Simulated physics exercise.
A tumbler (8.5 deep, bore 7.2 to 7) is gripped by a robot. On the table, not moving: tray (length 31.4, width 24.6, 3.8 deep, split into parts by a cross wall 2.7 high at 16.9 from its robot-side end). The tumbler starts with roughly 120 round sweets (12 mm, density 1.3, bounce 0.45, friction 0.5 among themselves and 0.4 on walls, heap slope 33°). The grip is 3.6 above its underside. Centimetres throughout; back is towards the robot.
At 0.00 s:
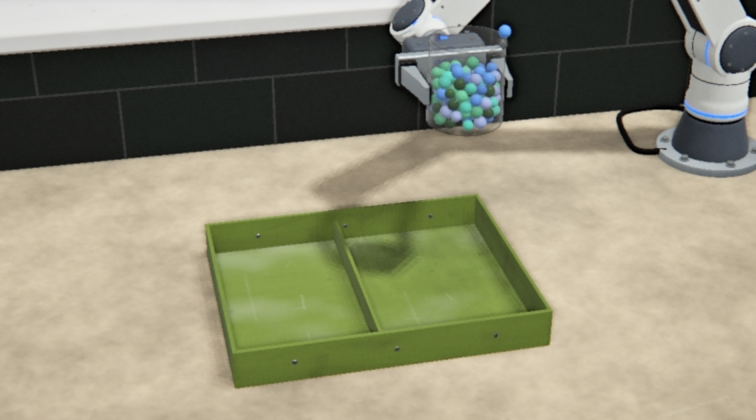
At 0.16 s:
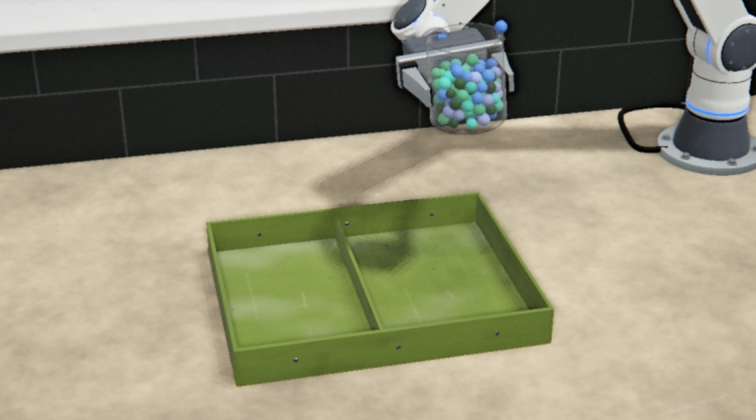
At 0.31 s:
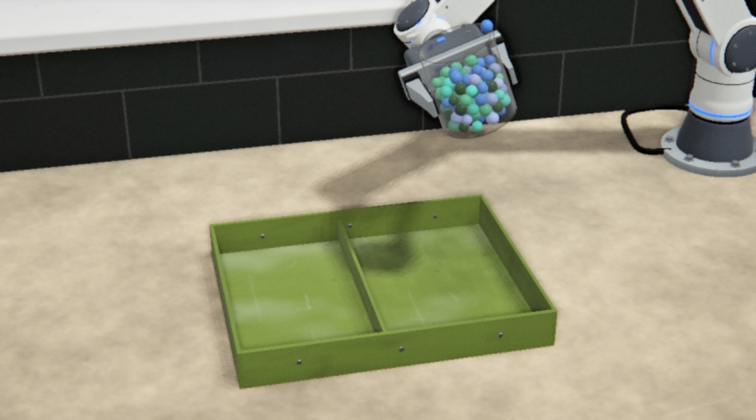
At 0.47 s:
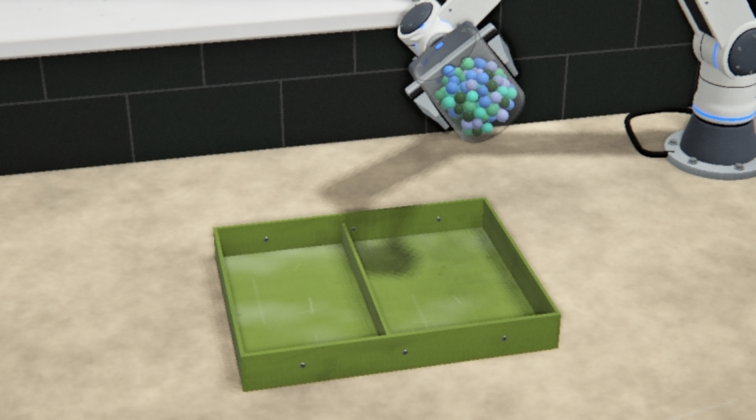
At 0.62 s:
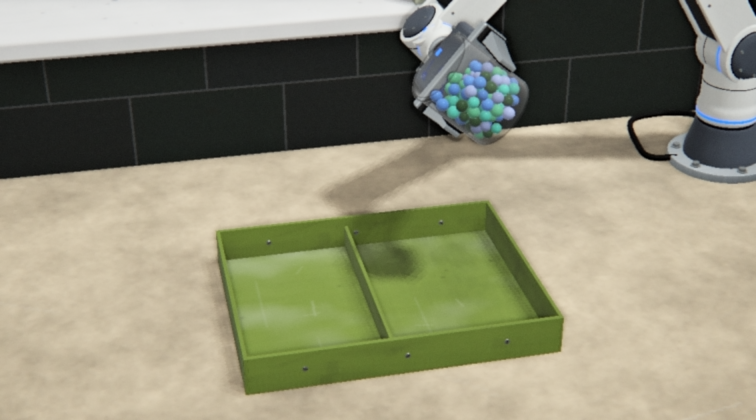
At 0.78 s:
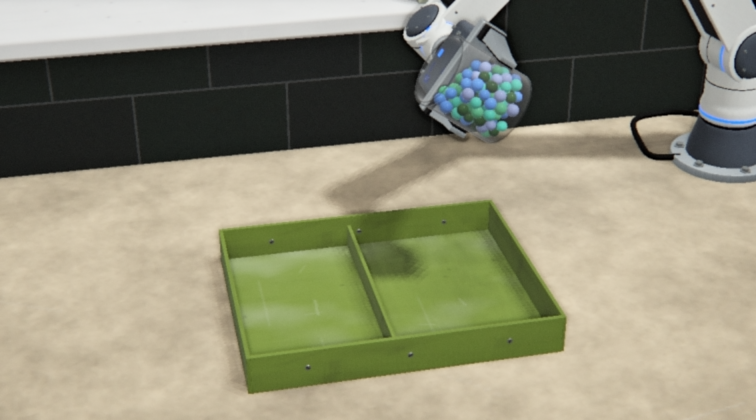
At first, a robot gripper holds a clear tumbler of blue, green and purple round sweets upright above a green tray divided by a cross wall. The gripper then steadily tilts the tumbler well over, and the sweets shift inside it while the tray below stays empty.
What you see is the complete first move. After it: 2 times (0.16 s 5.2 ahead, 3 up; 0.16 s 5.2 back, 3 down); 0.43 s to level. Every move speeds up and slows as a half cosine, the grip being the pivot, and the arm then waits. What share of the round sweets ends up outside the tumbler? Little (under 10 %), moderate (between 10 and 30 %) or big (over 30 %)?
Answer: Moderate; between 10 and 30 % of the round sweets finish outside the tumbler.
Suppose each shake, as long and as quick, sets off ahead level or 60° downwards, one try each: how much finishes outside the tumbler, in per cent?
Some 5 and 0 per cent.
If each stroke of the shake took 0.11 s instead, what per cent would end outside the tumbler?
In that case some 65 per cent.
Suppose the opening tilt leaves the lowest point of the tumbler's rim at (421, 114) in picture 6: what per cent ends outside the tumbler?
About 55 per cent.
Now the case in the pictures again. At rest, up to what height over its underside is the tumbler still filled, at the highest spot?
Roughly 6.0 cm.
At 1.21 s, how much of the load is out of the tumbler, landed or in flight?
Some 10 per cent.
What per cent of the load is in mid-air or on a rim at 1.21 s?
Some 1 per cent.
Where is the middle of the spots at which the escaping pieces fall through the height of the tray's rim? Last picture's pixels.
Around (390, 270).
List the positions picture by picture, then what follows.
The first picture shows tumbler middle at (466, 82), level; upper third of the load around (467, 78), from x 435 to 505, top at y 30; 121 in the tumbler.
The second picture shows tumbler middle at (467, 80), tilted 5° forward; upper third of the load around (469, 77), from x 435 to 500, top at y 25.
The third picture shows tumbler middle at (468, 82), tilted 19° forward; upper third of the load around (473, 78), from x 435 to 505, top at y 25.
The fourth picture shows tumbler middle at (470, 86), tilted 36° forward; upper third of the load around (479, 80), from x 440 to 510, top at y 65.
The fifth picture shows tumbler middle at (471, 91), tilted 50° forward; upper third of the load around (484, 82), from x 435 to 515, top at y 65.
The sixth picture shows tumbler middle at (474, 90), tilted 55° forward; upper third of the load around (486, 80), from x 440 to 515, top at y 65; 121 in the tumbler.
By 1.21 s, tilted 55° forward, highest piece 27 above the table; 108 in the tumbler, 7 in the robot-side part, 5 in the far-side part, 1 in flight or on a rim.
By 1.64 s, tilted 27° forward, highest piece 26 above the table; 97 in the tumbler, 14 in the robot-side part, 10 in the far-side part.
By 2.05 s, level, highest piece 27 above the table; 97 in the tumbler, 14 in the robot-side part, 10 in the far-side part.
By 3.10 s, level, highest piece 26 above the table; 97 in the tumbler, 14 in the robot-side part, 10 in the far-side part.
Final count, 97 in the tumbler, 14 in the robot-side part, 10 in the far-side part. That is 20 % outside the tumbler.
